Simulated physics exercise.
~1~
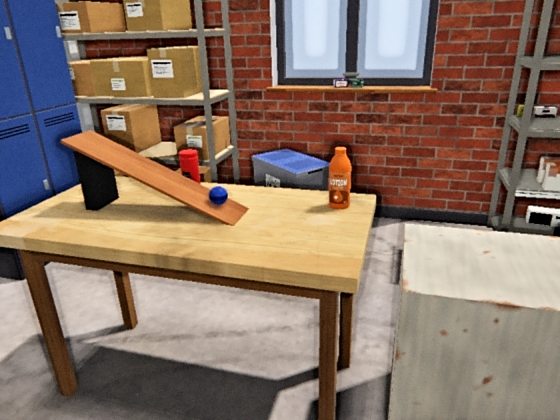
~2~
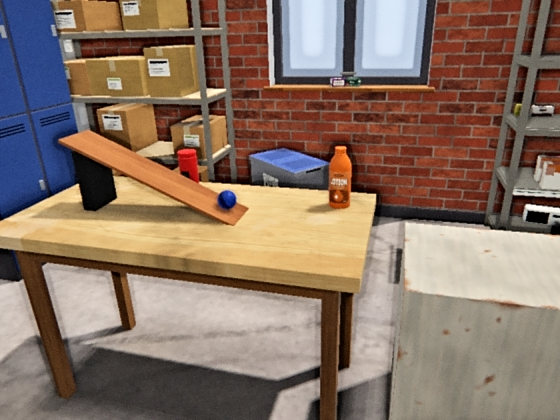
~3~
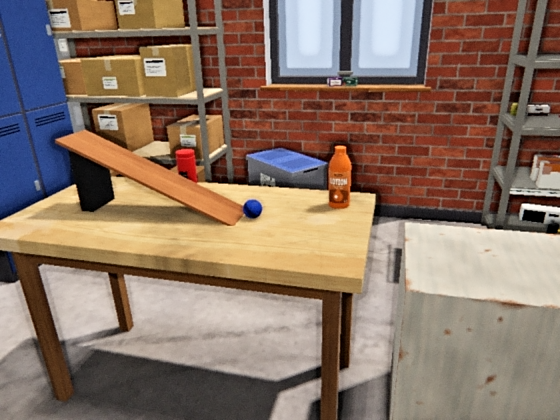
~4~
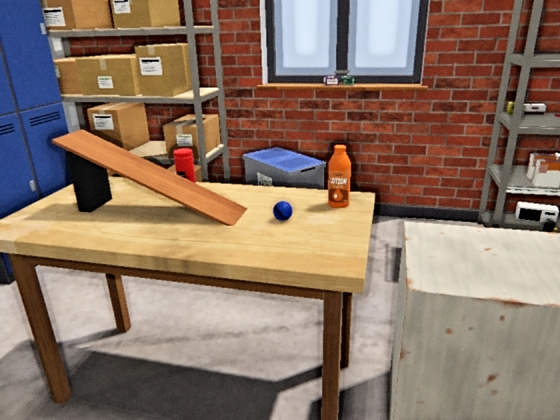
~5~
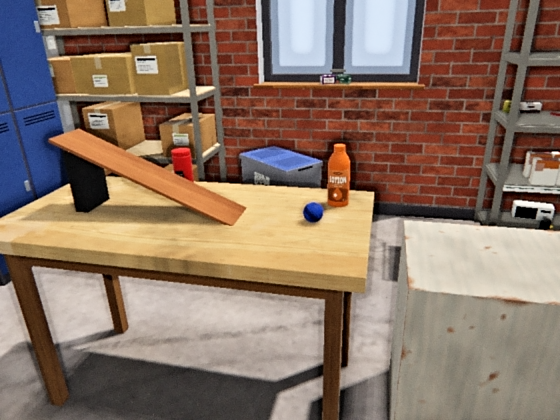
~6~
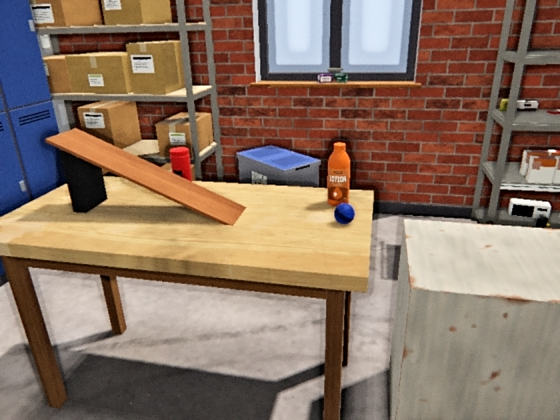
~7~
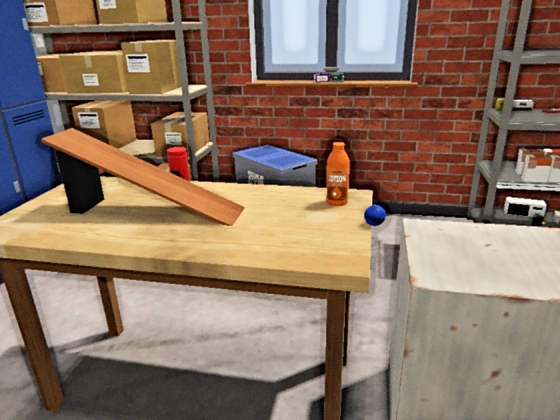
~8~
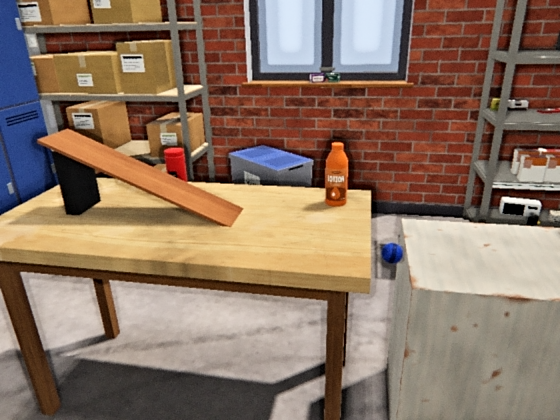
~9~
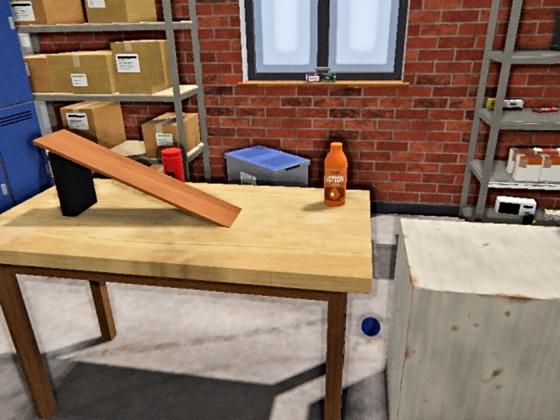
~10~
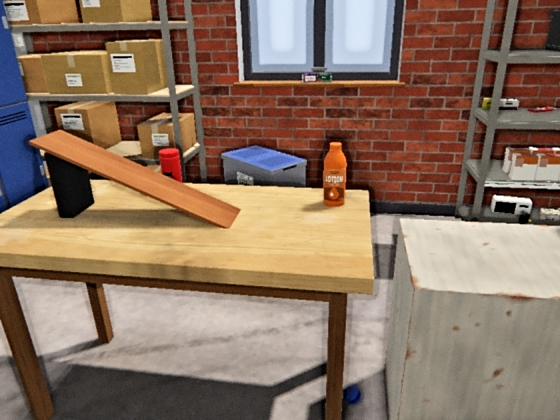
A blue ball rolled down a wooden ramp and across the tabletop to the right, passing in front of an orange bottle, then went off the edge and dropped into the gap before the lower, worn white top, ending near the floor.
